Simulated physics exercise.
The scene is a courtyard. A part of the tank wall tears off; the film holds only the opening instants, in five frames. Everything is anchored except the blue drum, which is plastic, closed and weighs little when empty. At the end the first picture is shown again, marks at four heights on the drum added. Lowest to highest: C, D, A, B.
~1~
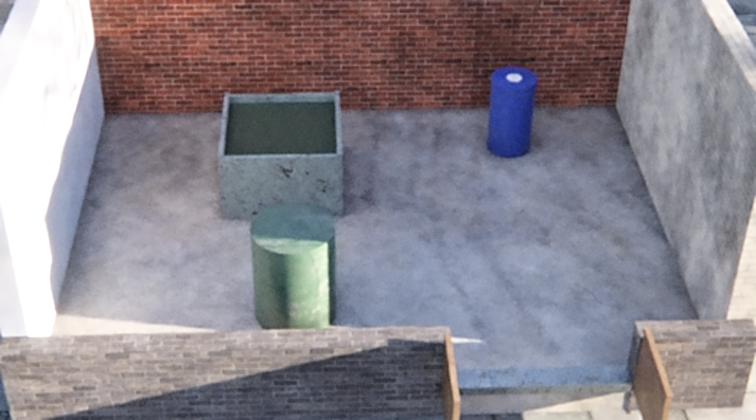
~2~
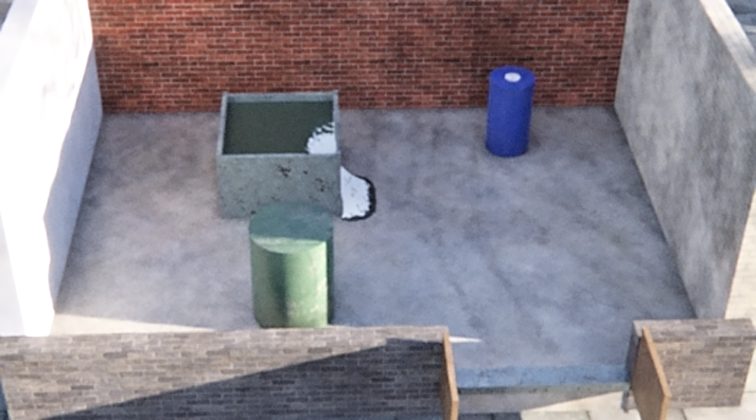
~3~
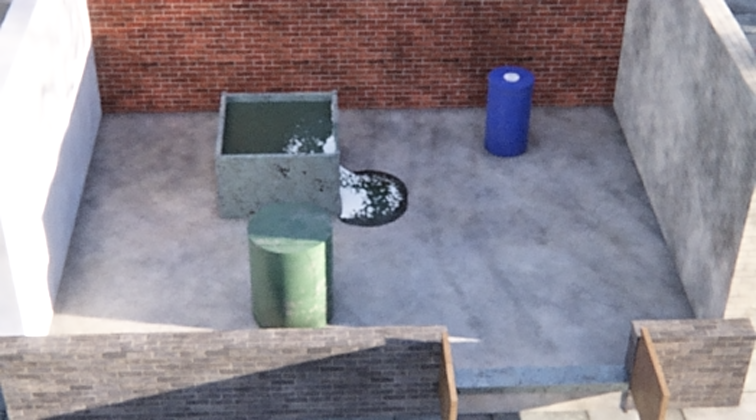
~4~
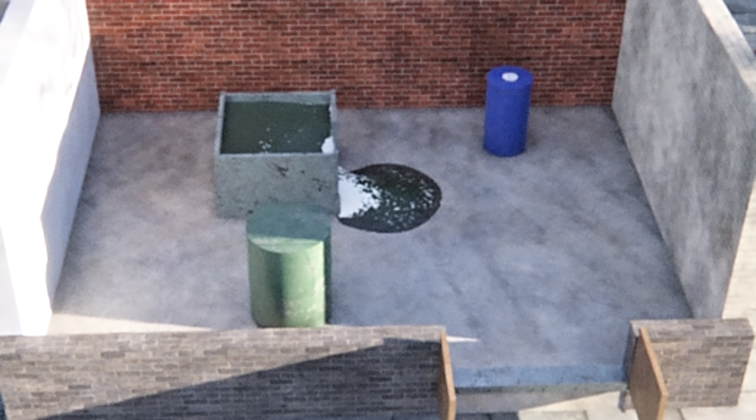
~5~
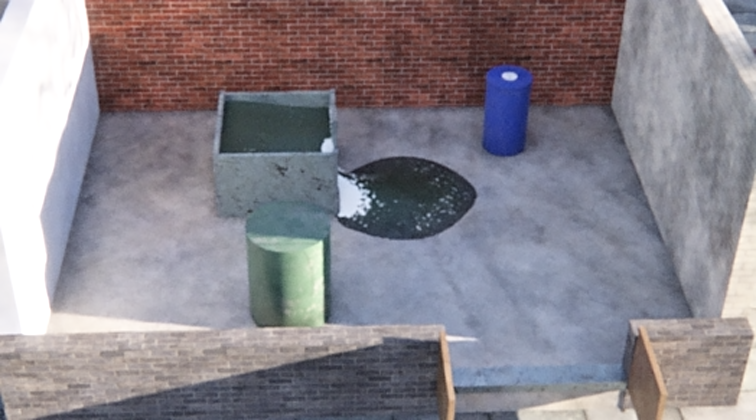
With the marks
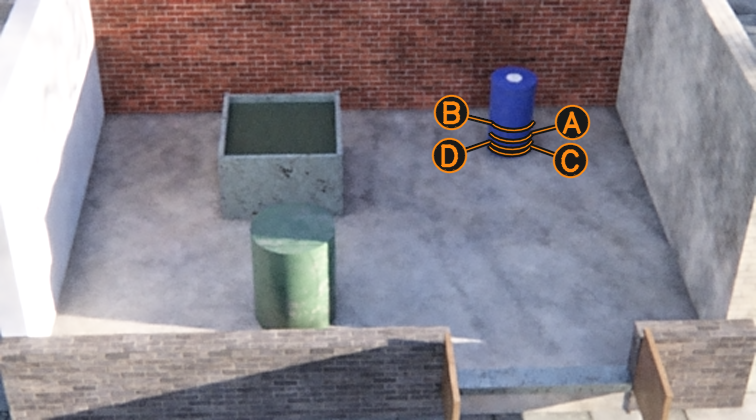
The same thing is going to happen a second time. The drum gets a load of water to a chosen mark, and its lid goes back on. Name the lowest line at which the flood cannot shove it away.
Take D.
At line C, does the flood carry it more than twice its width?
No, less.
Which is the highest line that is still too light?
Here it is line C.
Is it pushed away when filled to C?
Yes, it does.
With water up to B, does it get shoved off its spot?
No, that is safe.
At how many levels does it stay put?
Three.
On the marked copy, A at (513, 141); B at (514, 130); C at (512, 154); D at (512, 149); from the bottom up C, D, A, B.
Choosing A, it does not move.
Choosing B, it does not move.
Choosing C, it is pushed about its own width away.
Choosing D, it shifts by a finger or two and stays.
